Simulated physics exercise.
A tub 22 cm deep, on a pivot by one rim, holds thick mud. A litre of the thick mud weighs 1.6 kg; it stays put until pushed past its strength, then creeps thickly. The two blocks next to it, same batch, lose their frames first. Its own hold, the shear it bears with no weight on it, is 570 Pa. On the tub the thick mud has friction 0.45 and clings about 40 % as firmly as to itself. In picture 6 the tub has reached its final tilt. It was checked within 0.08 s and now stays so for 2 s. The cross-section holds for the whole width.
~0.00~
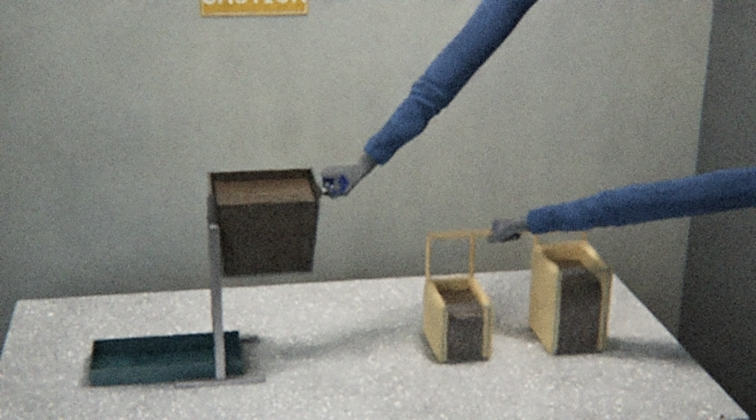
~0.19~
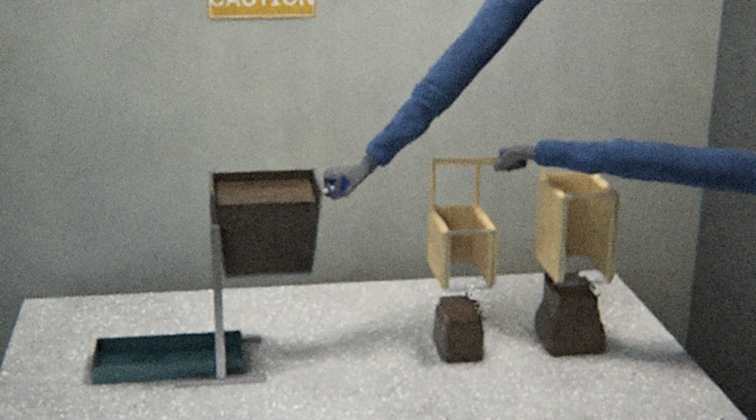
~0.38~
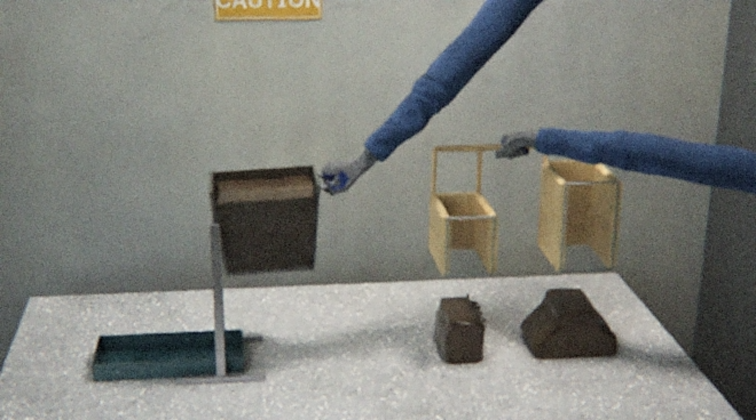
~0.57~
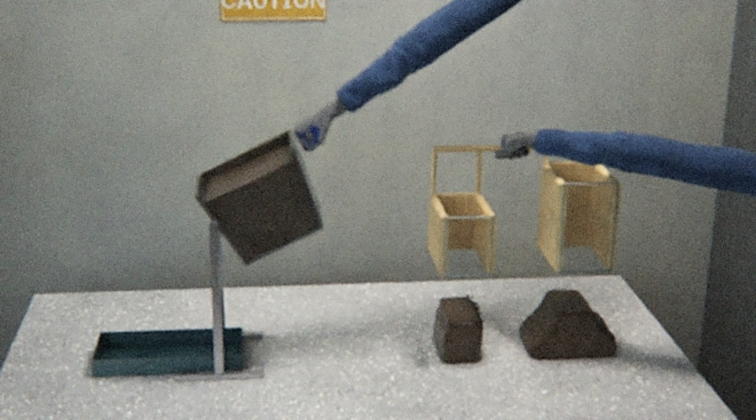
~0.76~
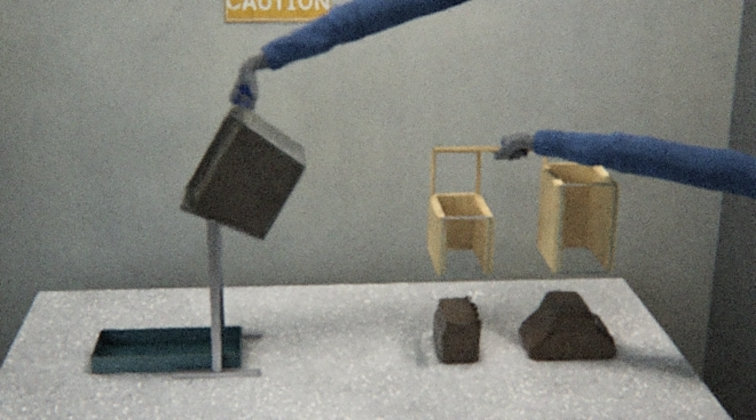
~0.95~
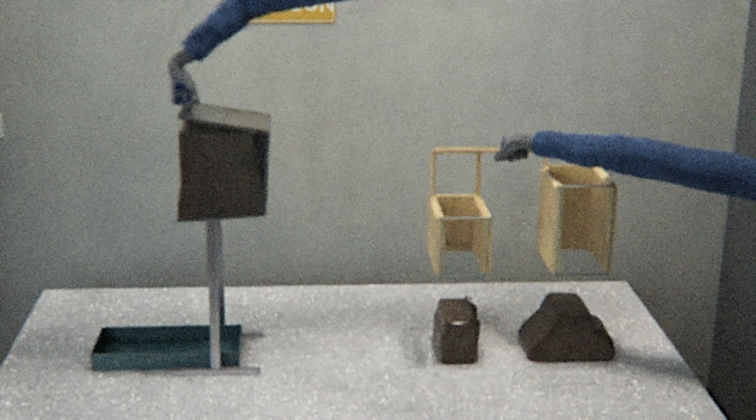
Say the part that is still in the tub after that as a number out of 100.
About 36 %.
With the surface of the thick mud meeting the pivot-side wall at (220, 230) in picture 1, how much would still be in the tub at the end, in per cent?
It would be near 55 %.
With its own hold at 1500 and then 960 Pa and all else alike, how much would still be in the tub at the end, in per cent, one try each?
In that order: 95 %, 45 %.
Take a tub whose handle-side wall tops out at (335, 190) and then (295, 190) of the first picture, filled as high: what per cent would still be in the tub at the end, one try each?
In turn about 30 %, 50 %.
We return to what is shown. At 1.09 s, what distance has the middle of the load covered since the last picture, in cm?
About 7 cm.
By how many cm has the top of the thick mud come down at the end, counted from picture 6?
Some 14 cm.
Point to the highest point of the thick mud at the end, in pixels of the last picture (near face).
Around (237, 184).
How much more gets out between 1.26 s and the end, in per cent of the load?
Some 8 per cent.
After 1.09 s, the tub is at 87 degrees and holds 73 %.
After 1.26 s, the tub is at 87 degrees and holds 44 %.
After 1.43 s, the tub is at 87 degrees and holds 36 %.
After 1.60 s, the tub is at 87 degrees and holds 36 %.
After 2.95 s, at the end, the tub is at 87 degrees and holds 36 %.
